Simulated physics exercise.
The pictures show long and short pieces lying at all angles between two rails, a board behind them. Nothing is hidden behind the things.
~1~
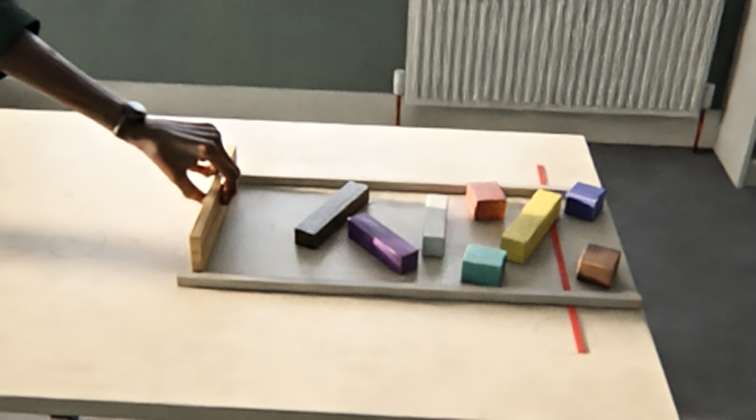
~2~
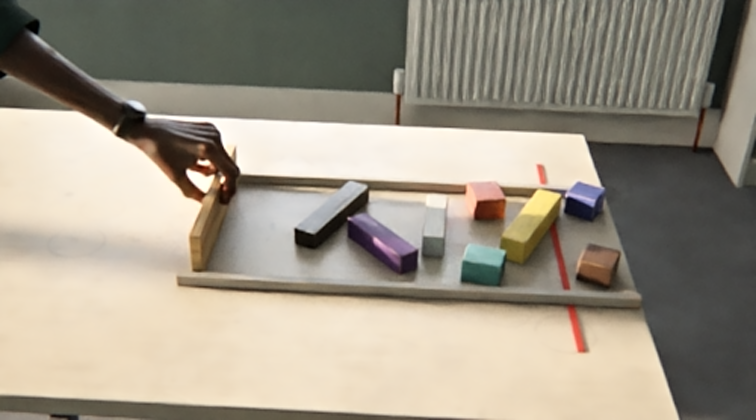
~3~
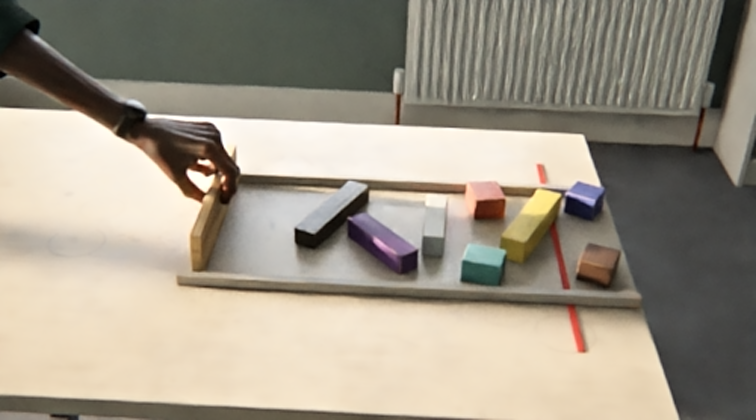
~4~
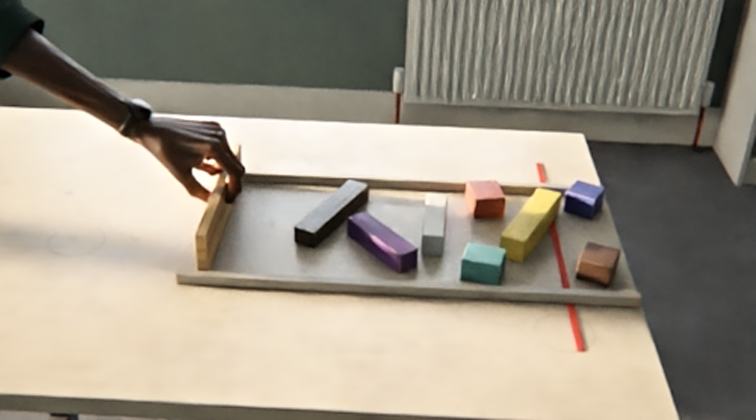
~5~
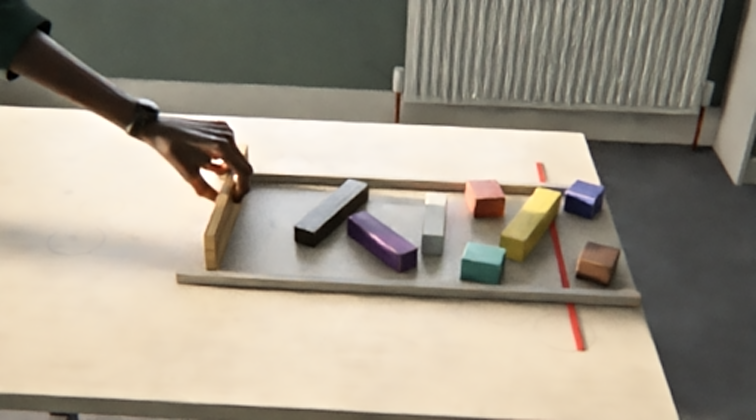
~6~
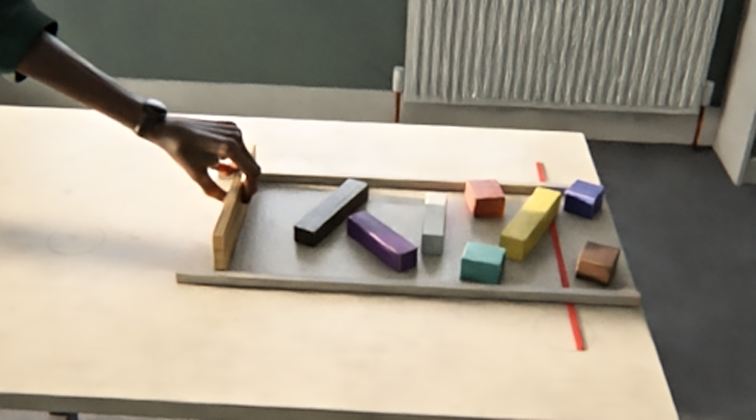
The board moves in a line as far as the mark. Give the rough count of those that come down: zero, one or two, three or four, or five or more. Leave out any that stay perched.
The number that fall off is three or four.
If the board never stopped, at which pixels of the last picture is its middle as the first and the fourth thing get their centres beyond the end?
Near (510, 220) and (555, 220).
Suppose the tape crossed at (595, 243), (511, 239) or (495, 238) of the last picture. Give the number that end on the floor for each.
Down on the floor: 7, 0 and 0.
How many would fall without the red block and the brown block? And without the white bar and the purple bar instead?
The counts: 2 and 1.
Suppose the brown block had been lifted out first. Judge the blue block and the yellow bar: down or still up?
The blue block is lost; the yellow bar goes over.
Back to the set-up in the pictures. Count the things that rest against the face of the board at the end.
It touches 1.
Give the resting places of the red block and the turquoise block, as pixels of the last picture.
Near (589, 195) and (634, 270).
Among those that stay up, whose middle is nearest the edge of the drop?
The turquoise block ends nearest.
A little later, none off yet; blue block at rest near (584, 199); brown block at rest near (598, 263); yellow bar at rest near (531, 223).
Next, none off yet; blue block at rest near (584, 199); brown block at rest near (598, 263); yellow bar shifted a little near (547, 225).
When it is over, the number that fall off is three or four; down, yellow bar, brown block and blue block.
